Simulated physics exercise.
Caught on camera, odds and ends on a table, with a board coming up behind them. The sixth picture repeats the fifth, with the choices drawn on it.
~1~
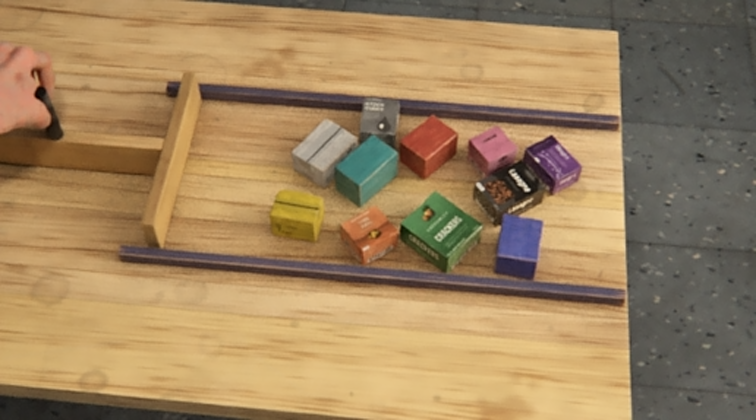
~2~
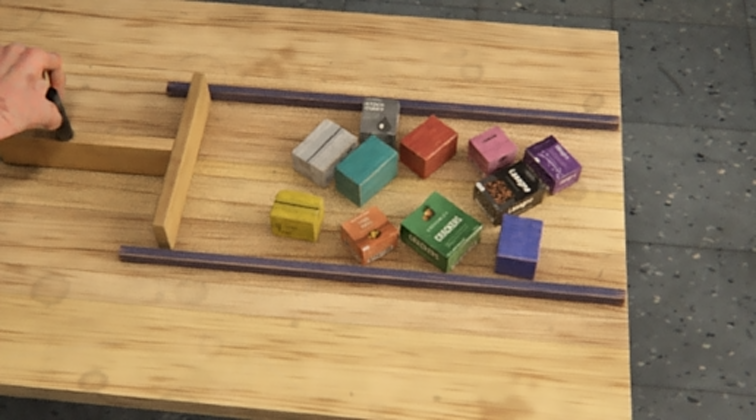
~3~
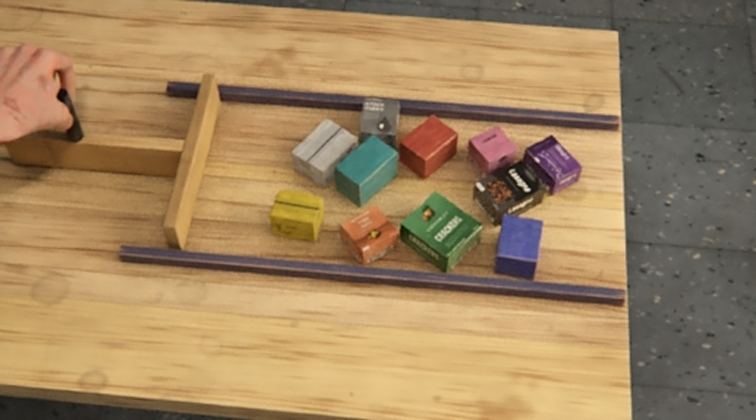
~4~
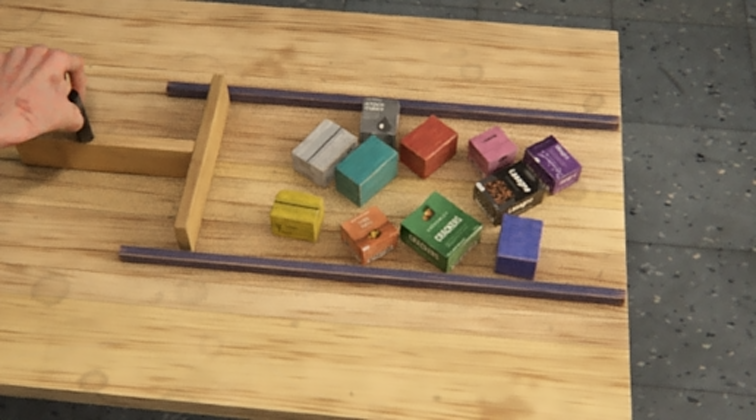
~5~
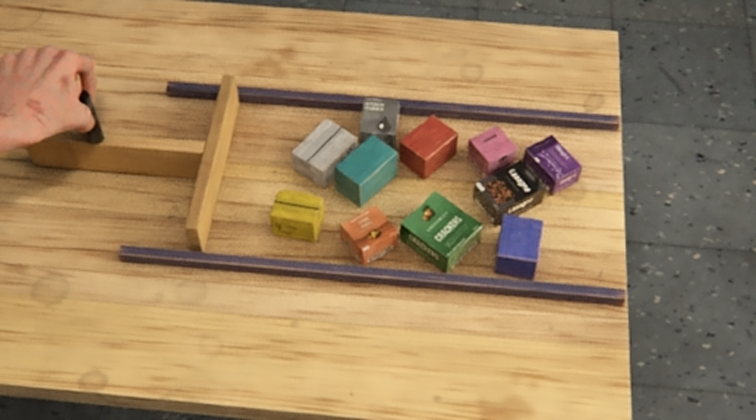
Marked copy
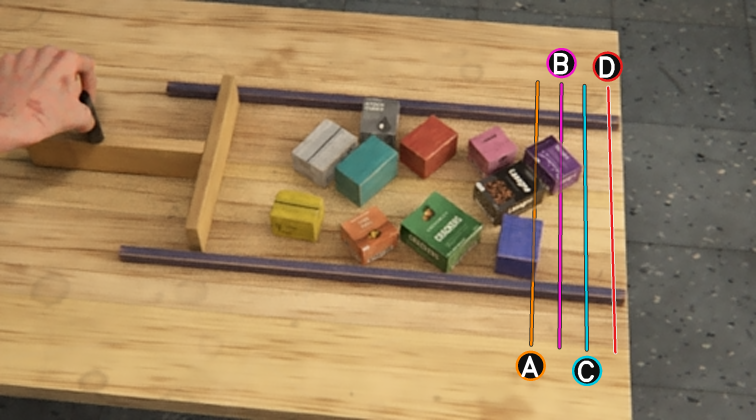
A hand gripping a black handle slowly pushed a wooden board a short way to the right between two dark rails, while the colorful little boxes ahead of it sat still on the table.
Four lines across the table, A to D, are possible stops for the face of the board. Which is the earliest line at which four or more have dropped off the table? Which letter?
It can halt at A.
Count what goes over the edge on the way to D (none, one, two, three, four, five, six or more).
In all, six or more.
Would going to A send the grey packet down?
No.
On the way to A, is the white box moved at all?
By then, yes.
On the marked copy, A at (535, 202); B at (561, 204); C at (586, 206); D at (612, 208).
Taking A. A third of the way, board (325, 157); green packet (451, 230); orange packet (400, 242).
Two thirds of the way, board (444, 166); blue block (599, 257); purple box (592, 150).
When it is over, board (534, 174); black packet over the edge; blue block over the edge; five fallen.
As for the rest, B drops seven, but is farther than needed; C drops eight, but is farther than needed; D drops eleven, but is farther than needed.
